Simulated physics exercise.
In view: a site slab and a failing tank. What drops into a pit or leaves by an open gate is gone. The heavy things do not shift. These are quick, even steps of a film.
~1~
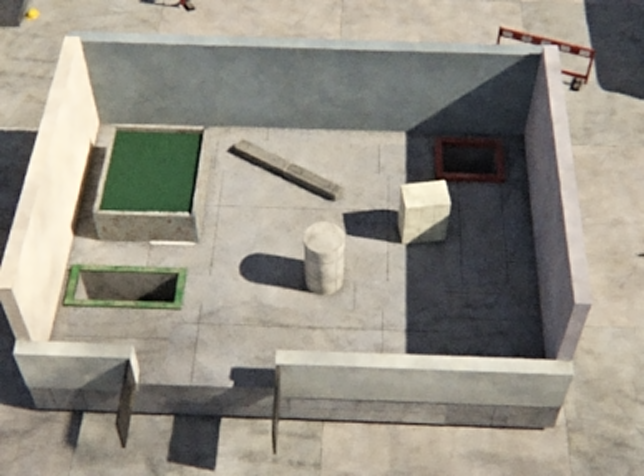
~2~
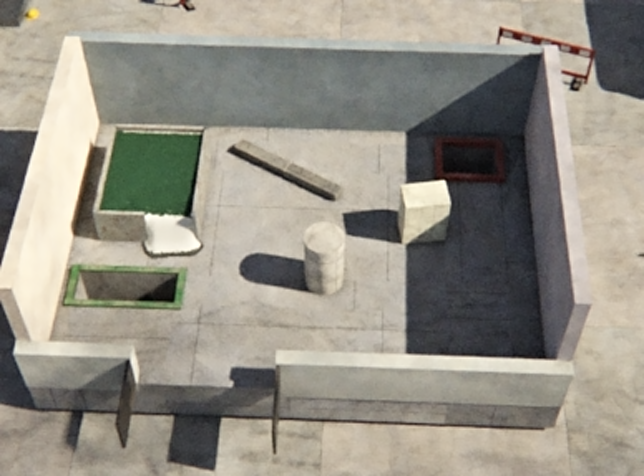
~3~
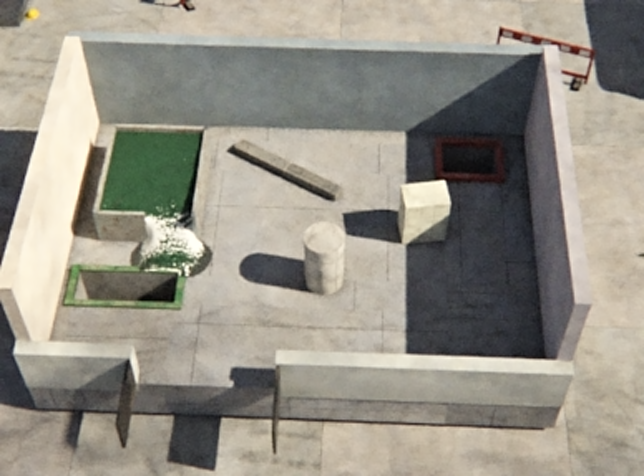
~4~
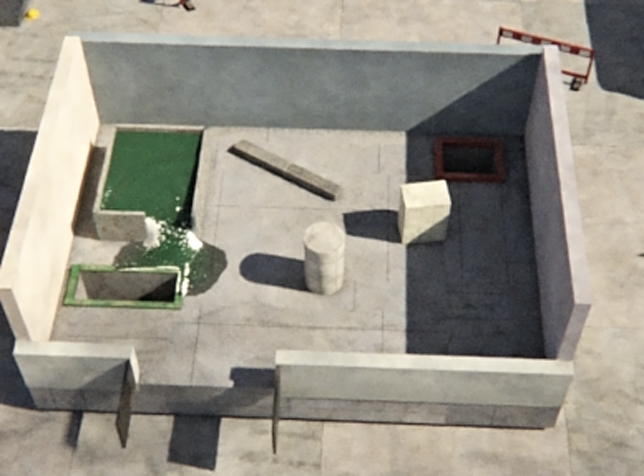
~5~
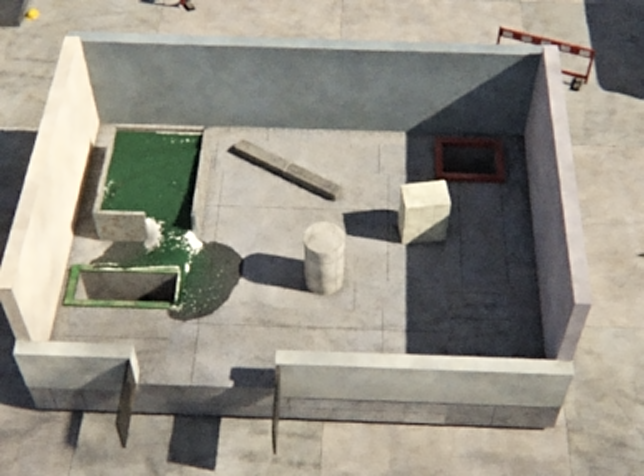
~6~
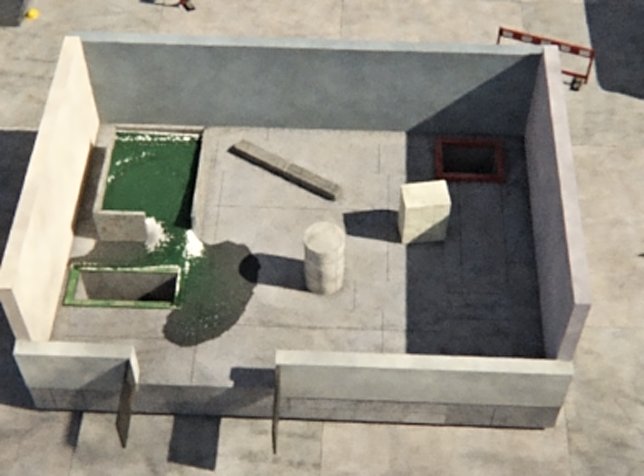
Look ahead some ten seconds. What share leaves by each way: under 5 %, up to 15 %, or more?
The gate takes over 15 %; the green pit takes over 15 %; the red pit takes under 5 %.
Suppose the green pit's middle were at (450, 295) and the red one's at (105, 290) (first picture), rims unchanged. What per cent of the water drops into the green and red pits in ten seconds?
Parts in a hundred: Green 0, red 4.
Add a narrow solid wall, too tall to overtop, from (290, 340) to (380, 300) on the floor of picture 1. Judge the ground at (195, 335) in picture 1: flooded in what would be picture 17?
Verdict: Flooded.
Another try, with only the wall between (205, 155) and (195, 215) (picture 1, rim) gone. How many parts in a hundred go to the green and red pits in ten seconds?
Per cent: Green 0, red 0.
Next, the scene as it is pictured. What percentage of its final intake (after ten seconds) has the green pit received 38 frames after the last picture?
I make it 90 per cent.
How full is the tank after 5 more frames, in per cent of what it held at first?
About 70 per cent.
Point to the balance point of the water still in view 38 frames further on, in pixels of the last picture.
Around (218, 241).
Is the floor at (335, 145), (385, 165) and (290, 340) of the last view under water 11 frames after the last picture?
As listed: Clear, dry, awash.
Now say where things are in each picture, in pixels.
Still water in the water tank at (153, 172), in the first frame.
Water pours out at (171, 232) and has run to (147, 249), in the second frame.
Water pours out at (172, 233) and has run to (197, 270), in the third frame.
Water pours out at (172, 233) and has run to (197, 291), in the fourth frame.
Water pours out at (172, 233) and has run to (202, 312), in the fifth frame.
The front is at (214, 334), out from the gap at (172, 233), in the sixth frame.
A moment on, water covers 15 % of the floor; the gate 1 %, the green pit 13 %, the red pit 0 %.
Next, water covers 20 % of the floor; the gate 5 %, the green pit 22 %, the red pit 0 %.
Then, water covers 25 % of the floor; the gate 10 %, the green pit 31 %, the red pit 0 %.
Later, water covers 35 % of the floor; the gate 14 %, the green pit 40 %, the red pit 0 %.
In the end, water covers 45 % of the floor; the gate 18 %, the green pit 45 %, the red pit 0 %.
